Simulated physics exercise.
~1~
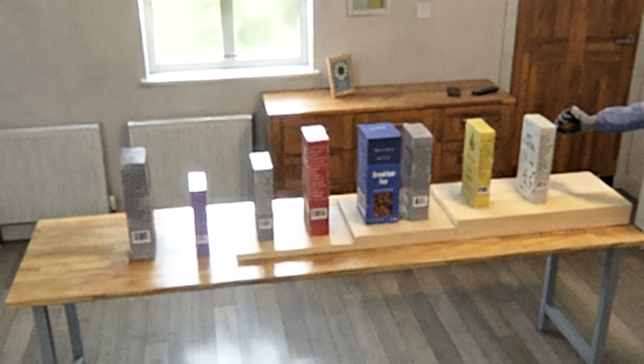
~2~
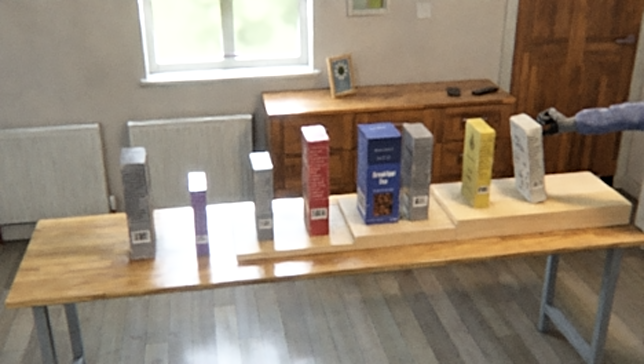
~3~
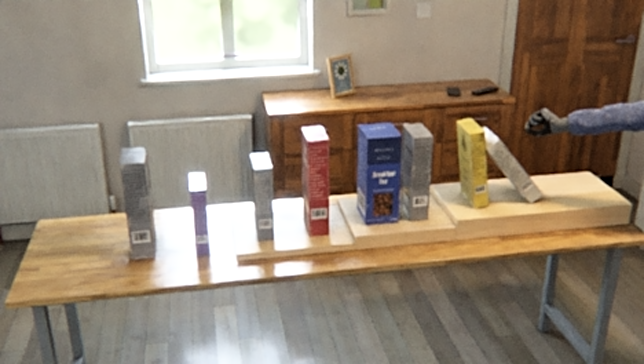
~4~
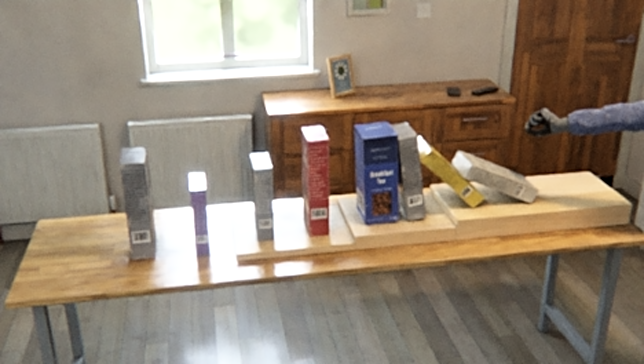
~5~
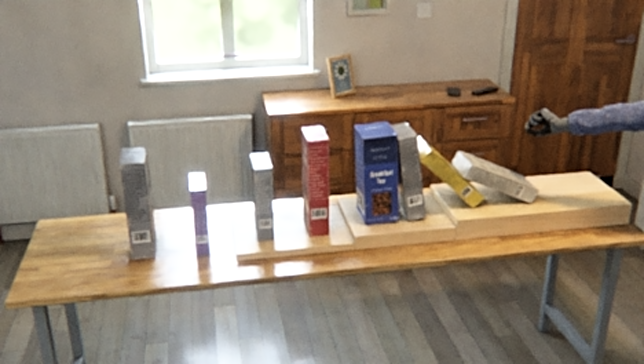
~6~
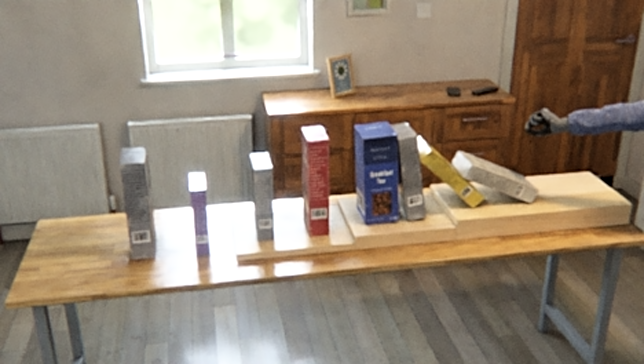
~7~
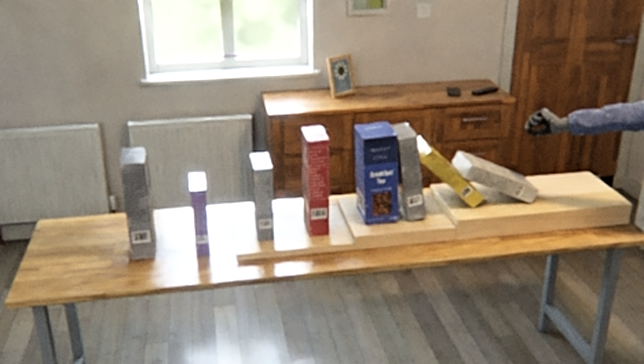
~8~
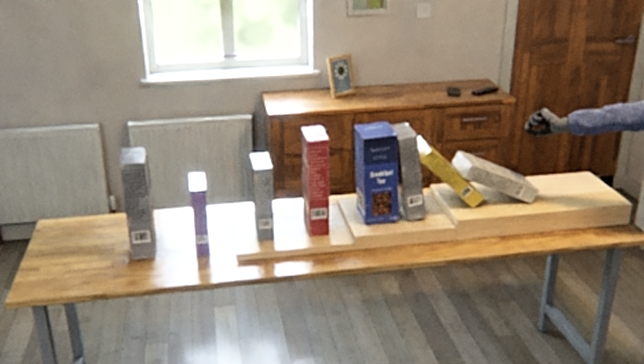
White speckled box tipping left from a gloved hand's push, knocking the yellow box against a grey one, the rest staying upright.
